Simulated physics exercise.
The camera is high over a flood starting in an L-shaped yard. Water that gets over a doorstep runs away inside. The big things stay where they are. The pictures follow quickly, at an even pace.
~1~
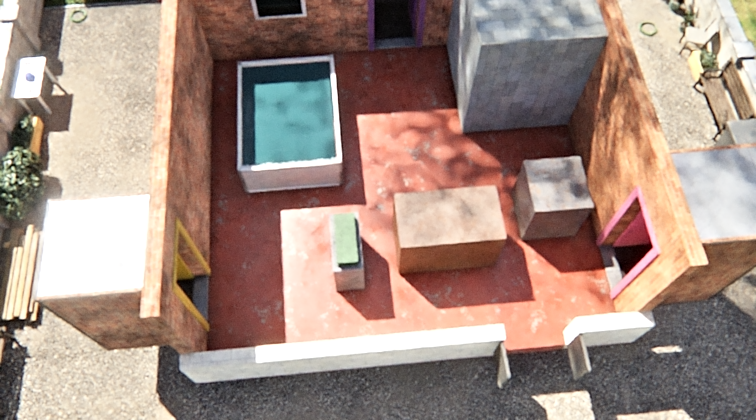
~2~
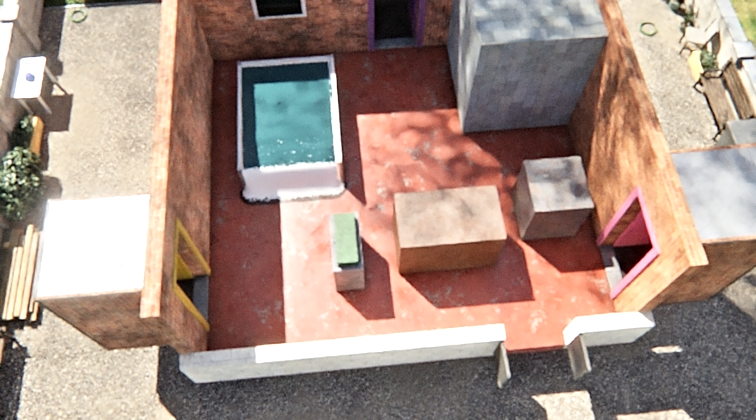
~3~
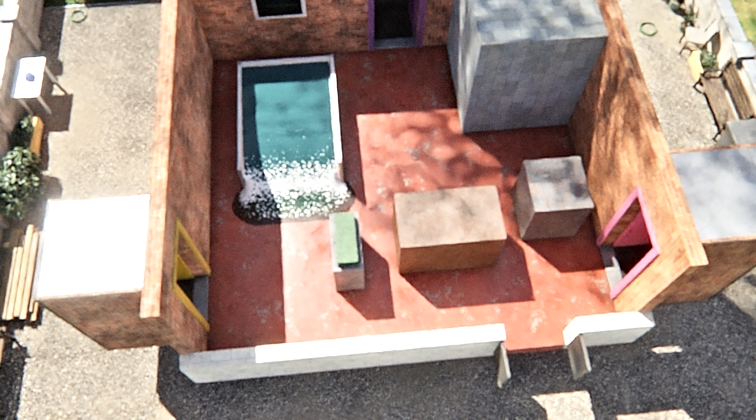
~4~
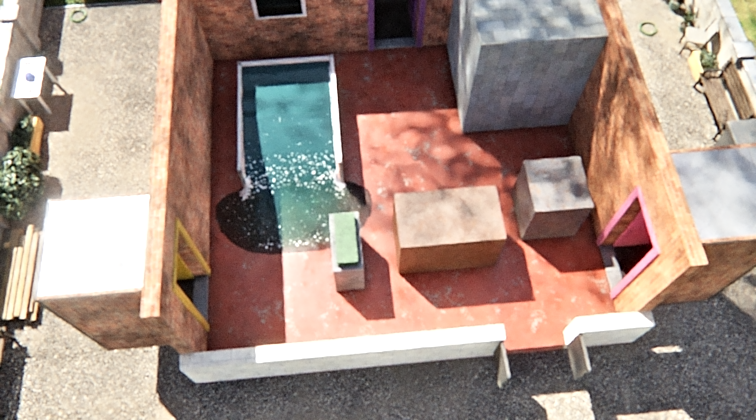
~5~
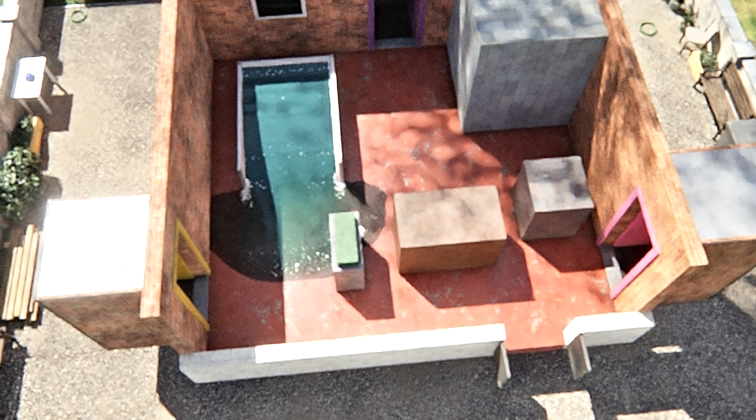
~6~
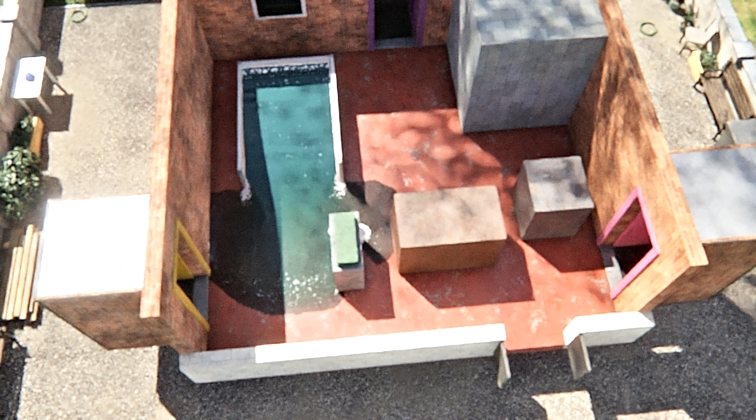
Water floods from an open tank in a brick-walled yard with a red floor, seen from high above. The white-sided tank of teal water stands at upper left, with a small green-topped block below it, a brown block and a smaller grey one to the right, and a tall grey block behind. The water pours through the tank's near end, foaming, then spreads toward the viewer around the green-topped block, while the camera stays still.
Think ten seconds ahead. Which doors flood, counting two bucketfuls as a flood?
The yellow door floods; the pink door floods; the purple door holds within the limit.
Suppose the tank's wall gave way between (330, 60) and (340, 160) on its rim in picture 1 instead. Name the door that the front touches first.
That is the purple one.
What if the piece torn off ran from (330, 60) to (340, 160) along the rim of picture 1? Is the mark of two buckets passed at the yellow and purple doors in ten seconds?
The yellow one holds, the purple one lets more in.
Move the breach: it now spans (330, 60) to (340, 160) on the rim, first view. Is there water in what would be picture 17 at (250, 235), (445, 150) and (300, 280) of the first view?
In that order: Clear, wet, free of water.
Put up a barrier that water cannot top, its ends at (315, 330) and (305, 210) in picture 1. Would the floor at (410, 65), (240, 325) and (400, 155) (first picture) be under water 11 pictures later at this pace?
One after the other: Dry, flooded, no water.
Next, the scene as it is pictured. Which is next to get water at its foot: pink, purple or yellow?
It is the one in yellow.
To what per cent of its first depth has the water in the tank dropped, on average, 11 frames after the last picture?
Close to 34 %.
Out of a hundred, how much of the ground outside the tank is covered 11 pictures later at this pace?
I make it 40 per cent.
A moment on, water covers 30 % of the floor; the yellow door wet at the sill, nothing in, the pink door not reached, the purple door not reached.
Next, water covers 40 % of the floor; the yellow door under two buckets in, the pink door not reached, the purple door not reached.
Then, water covers 65 % of the floor; the yellow door far over two buckets in, the pink door wet at the sill, nothing in, the purple door not reached.
Later, water covers 85 % of the floor; the yellow door far over two buckets in, the pink door far over two buckets in, the purple door not reached.
In the end, water covers 90 % of the floor; the yellow door far over two buckets in, the pink door far over two buckets in, the purple door wet at the sill, nothing in.
